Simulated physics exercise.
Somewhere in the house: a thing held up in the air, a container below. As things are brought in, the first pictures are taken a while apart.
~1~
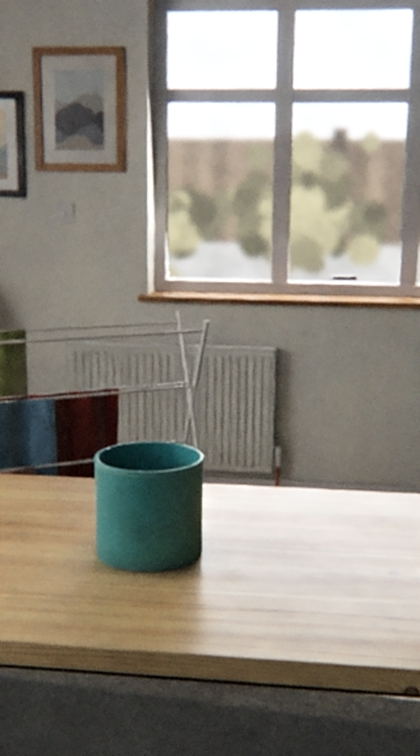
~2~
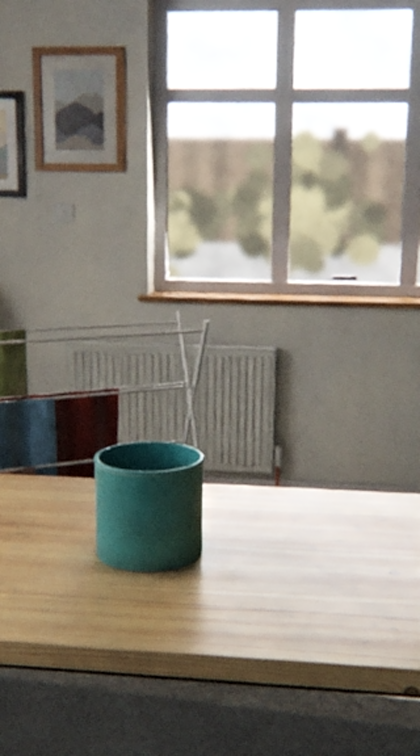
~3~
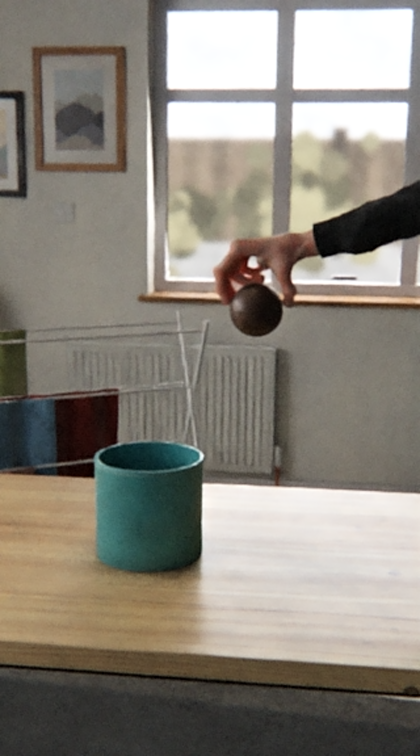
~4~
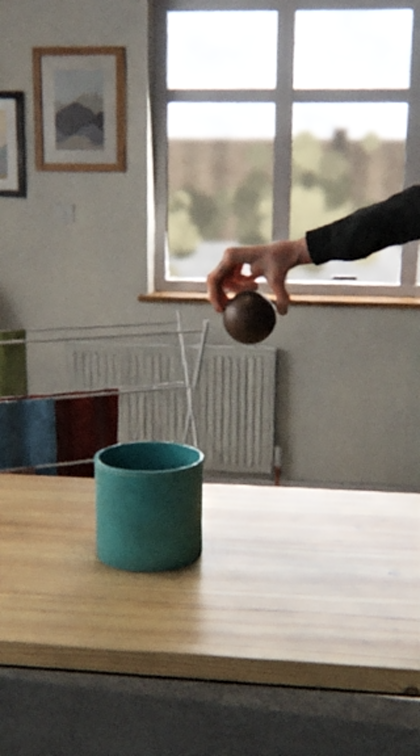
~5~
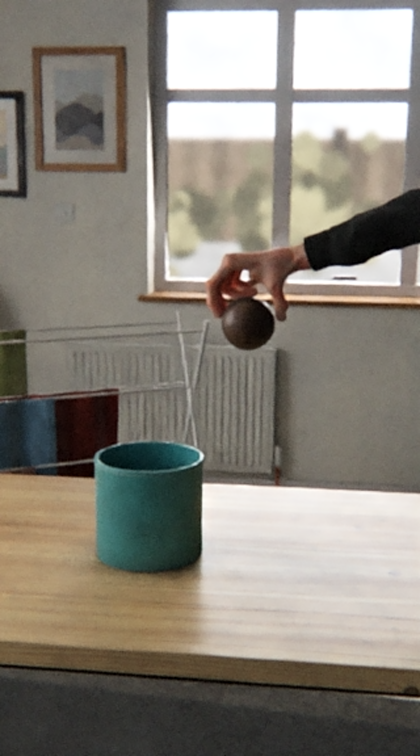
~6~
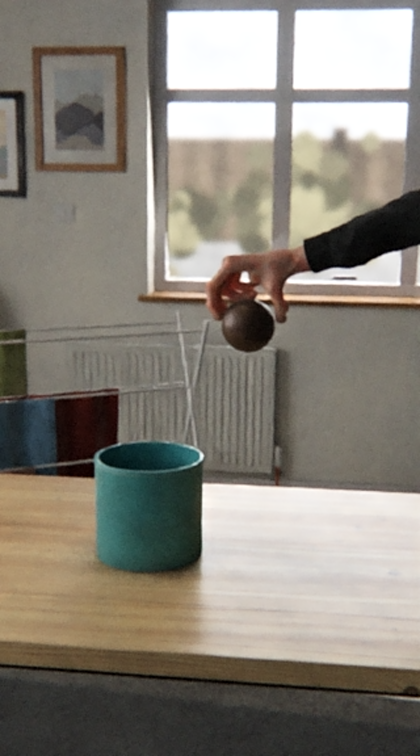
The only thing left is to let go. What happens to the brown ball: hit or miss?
Let it go and it will land elsewhere.
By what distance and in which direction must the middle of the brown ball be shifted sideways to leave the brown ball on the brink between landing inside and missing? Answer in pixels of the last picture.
The flip comes at close to 48 pixels toward the left.
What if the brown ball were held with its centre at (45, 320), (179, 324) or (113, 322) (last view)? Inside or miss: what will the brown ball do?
Trial 1: It finishes off target. Trial 2: It finishes in the opening. Trial 3: It finishes in the opening.
Then, 0.20 s after the last picture, brown ball falling near (247, 403).
At rest, the brown ball misses, near (244, 533).
